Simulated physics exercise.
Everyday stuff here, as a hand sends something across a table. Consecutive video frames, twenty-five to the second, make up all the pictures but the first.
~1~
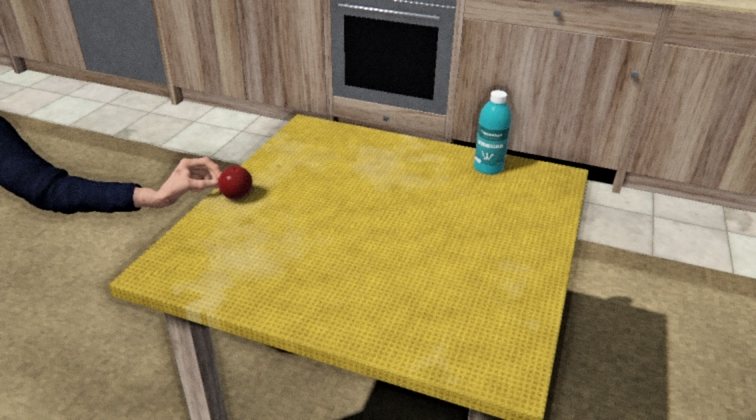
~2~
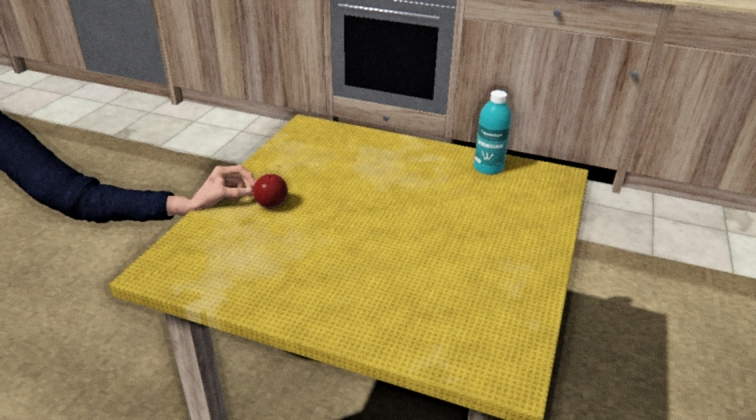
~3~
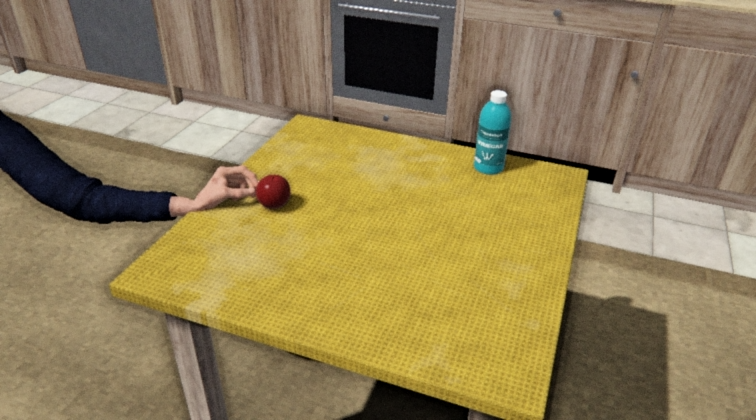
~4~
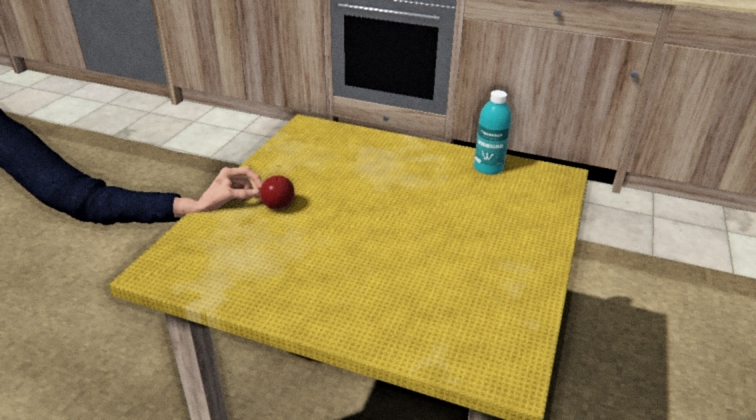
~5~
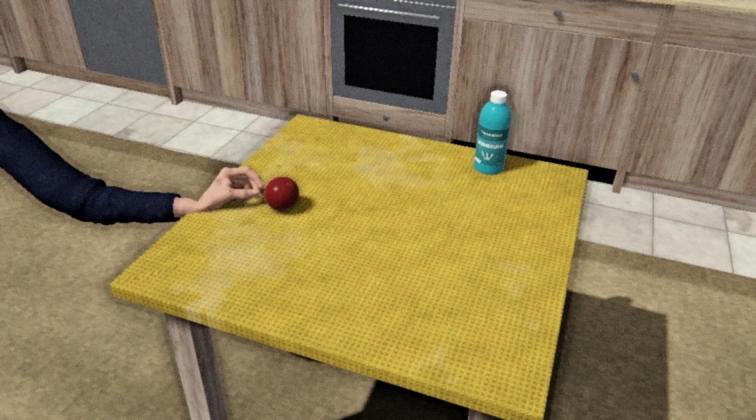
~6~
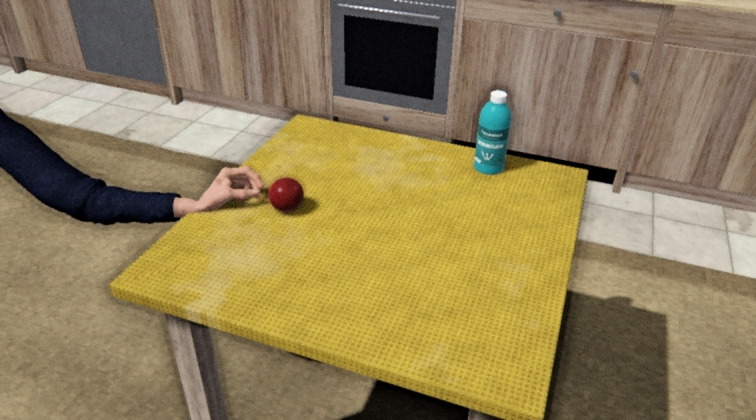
In a kitchen, a hand pushing a red apple rightward across a yellow table, then the apple slowly moving clear of the fingers.
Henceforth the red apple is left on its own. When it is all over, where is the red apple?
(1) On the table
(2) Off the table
(1) On the table.
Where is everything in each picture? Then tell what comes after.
In the first picture, under the hand; red apple (236, 183).
In the second picture, under the hand; red apple (271, 191).
In the third picture, under the hand; red apple (273, 192).
In the fourth picture, red apple (278, 193).
In the fifth picture, red apple (282, 194).
In the sixth picture, red apple (286, 195) moved a little.
Then, 0.10 s later than the last frame, red apple moved a little near (295, 197).
Then, 0.20 s later than the last frame, red apple moved about its own width near (302, 198).
Then, 0.30 s later than the last frame, red apple moved about its own width near (308, 200).
Then, 0.40 s later than the last frame, as before.
When it is over, moved from the start, red apple. End places, in pixels of the last picture, red apple near (312, 201).
